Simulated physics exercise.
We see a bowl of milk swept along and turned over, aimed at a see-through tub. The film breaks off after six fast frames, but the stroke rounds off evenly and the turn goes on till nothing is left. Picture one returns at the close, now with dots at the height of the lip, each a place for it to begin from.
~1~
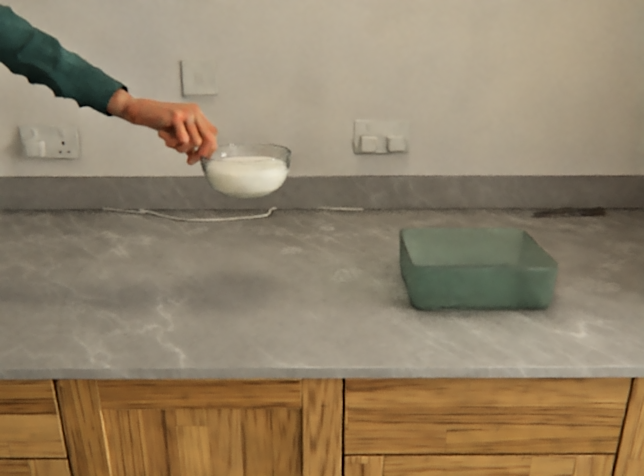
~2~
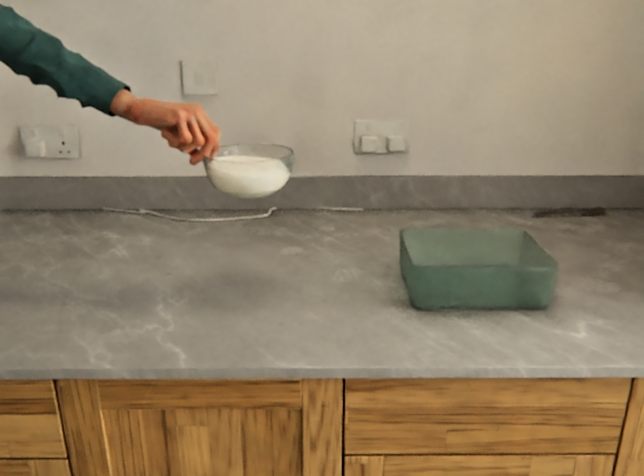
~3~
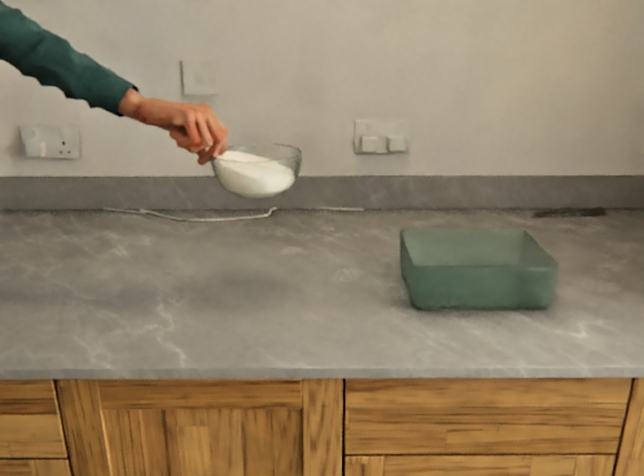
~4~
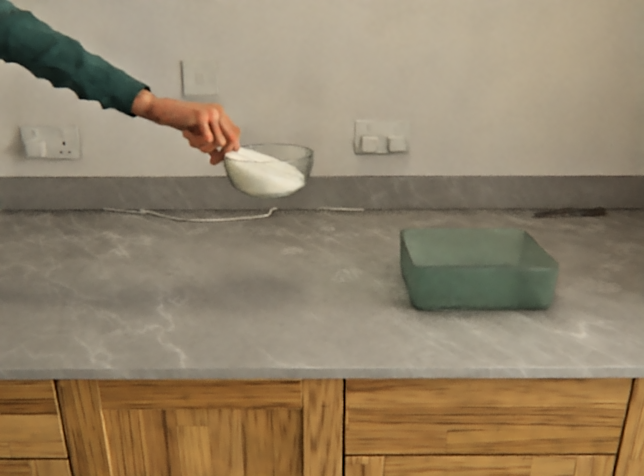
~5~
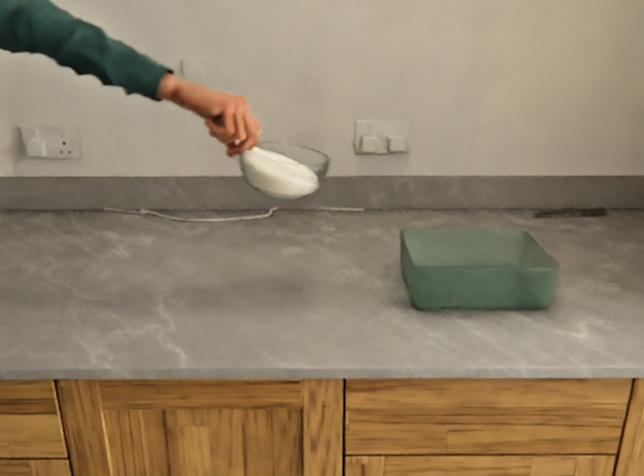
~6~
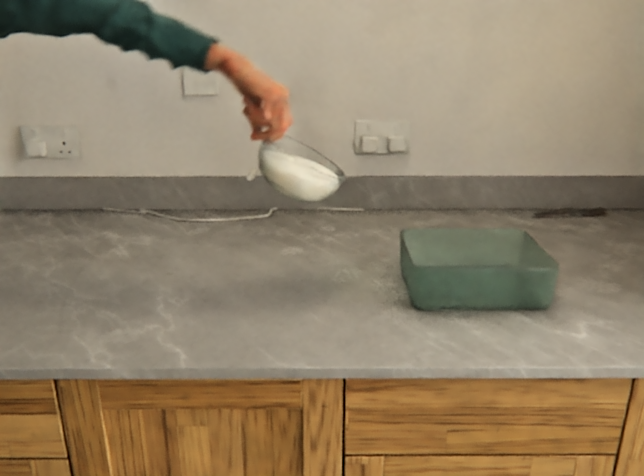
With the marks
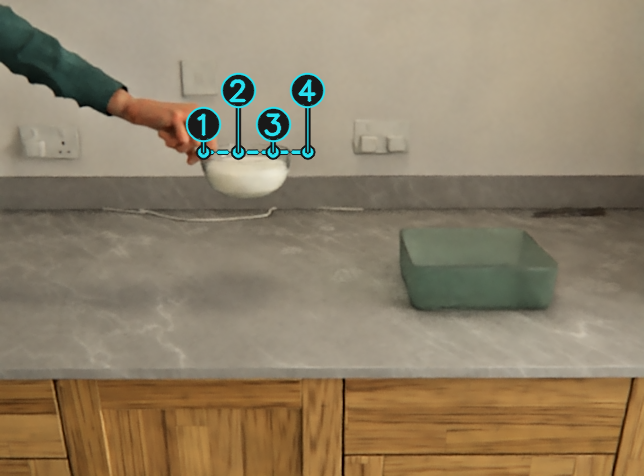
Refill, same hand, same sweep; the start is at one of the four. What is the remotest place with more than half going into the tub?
4.
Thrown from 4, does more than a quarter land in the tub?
Yes, it does.
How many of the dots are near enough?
One of them.
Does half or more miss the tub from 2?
Yes, it does.
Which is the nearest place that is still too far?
Place 3.
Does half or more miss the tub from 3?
Yes, that goes wrong.
On the marked copy, 1 at (203, 152); 2 at (238, 152); 3 at (273, 152); 4 at (307, 152).
For place 1, about 0 % lands in the tub, 100 % falls short.
For place 2, about 0 % lands in the tub, 100 % falls short.
For place 3, about 16 % lands in the tub, 80 % falls short and 4 % goes beside or beyond.
For place 4, about 68 % lands in the tub, 17 % falls short and 14 % goes beside or beyond.
